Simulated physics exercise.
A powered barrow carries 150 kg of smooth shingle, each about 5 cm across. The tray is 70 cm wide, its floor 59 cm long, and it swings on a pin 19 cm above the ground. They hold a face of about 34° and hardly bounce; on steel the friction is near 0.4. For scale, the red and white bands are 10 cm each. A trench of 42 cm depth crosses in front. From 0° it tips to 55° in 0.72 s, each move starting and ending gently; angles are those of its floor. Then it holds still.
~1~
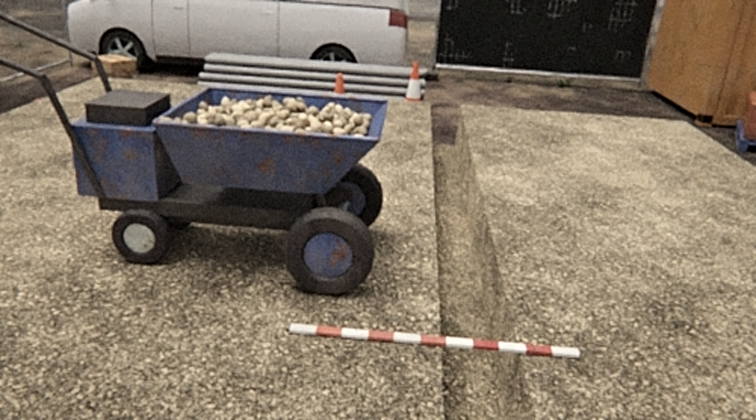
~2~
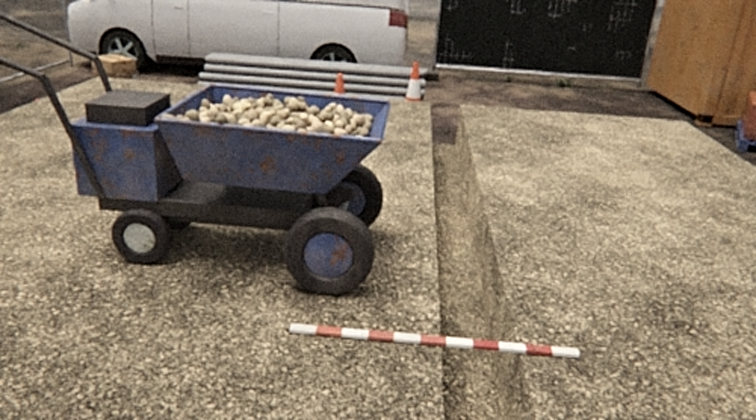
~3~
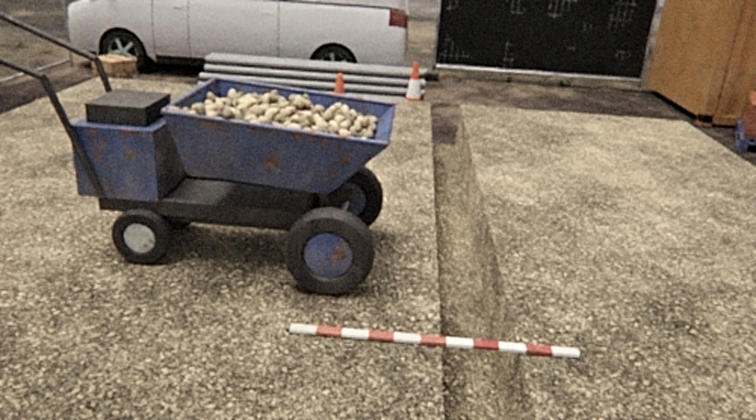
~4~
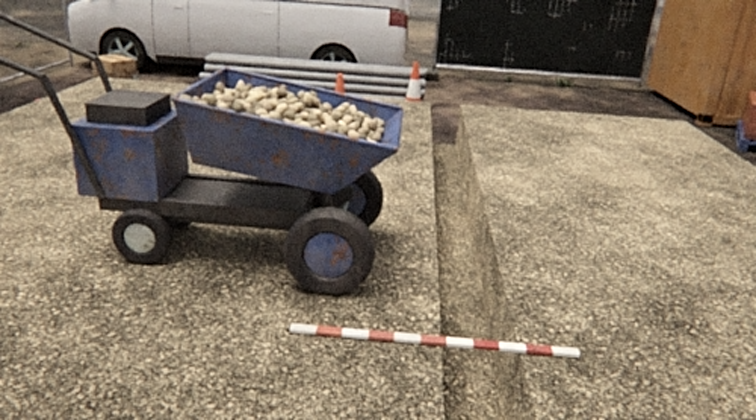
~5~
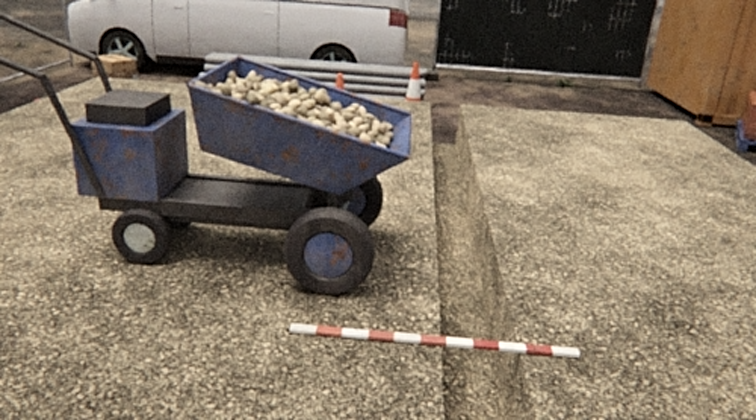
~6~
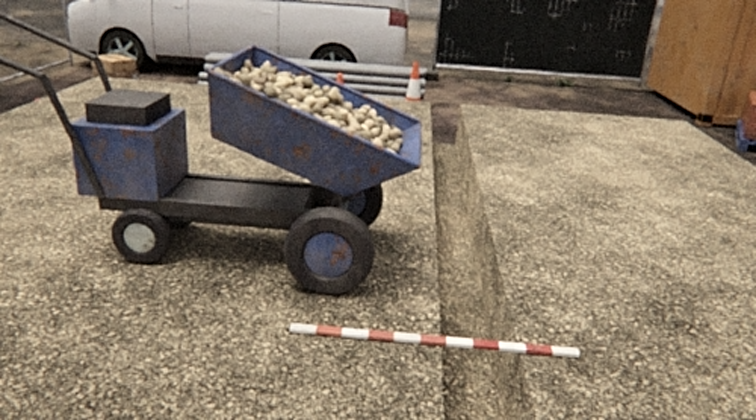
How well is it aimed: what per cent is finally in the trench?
Close to 47 in a hundred.
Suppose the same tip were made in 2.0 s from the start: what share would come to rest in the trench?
In that case some 65 per cent.
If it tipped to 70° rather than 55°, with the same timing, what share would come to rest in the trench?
It would be near 50 per cent.
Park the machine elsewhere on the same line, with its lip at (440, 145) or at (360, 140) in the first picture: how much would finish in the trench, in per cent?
First some 10, then 55 per cent.
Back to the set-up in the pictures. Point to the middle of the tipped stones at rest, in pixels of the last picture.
Near (487, 324).
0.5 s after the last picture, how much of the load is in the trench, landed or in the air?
Some 10 per cent.
Then, 0.2 s after the last picture the floor is at 46°, 100 % in the tray; the foremost stones are at (432, 179).
Then, 0.5 s after the last picture the floor is at 55°, 89 % in the tray, 11 % in the trench; the foremost stones are at (505, 251).
Then, 0.9 s after the last picture the floor is at 55°, 45 % in the tray, 21 % in the trench, 33 % past the trench; the foremost stones are at (629, 294).
Then, 2.8 s after the last picture the floor is at 55°, 18 % in the tray, 47 % in the trench, 35 % past the trench; the foremost stones are past the picture's edge.
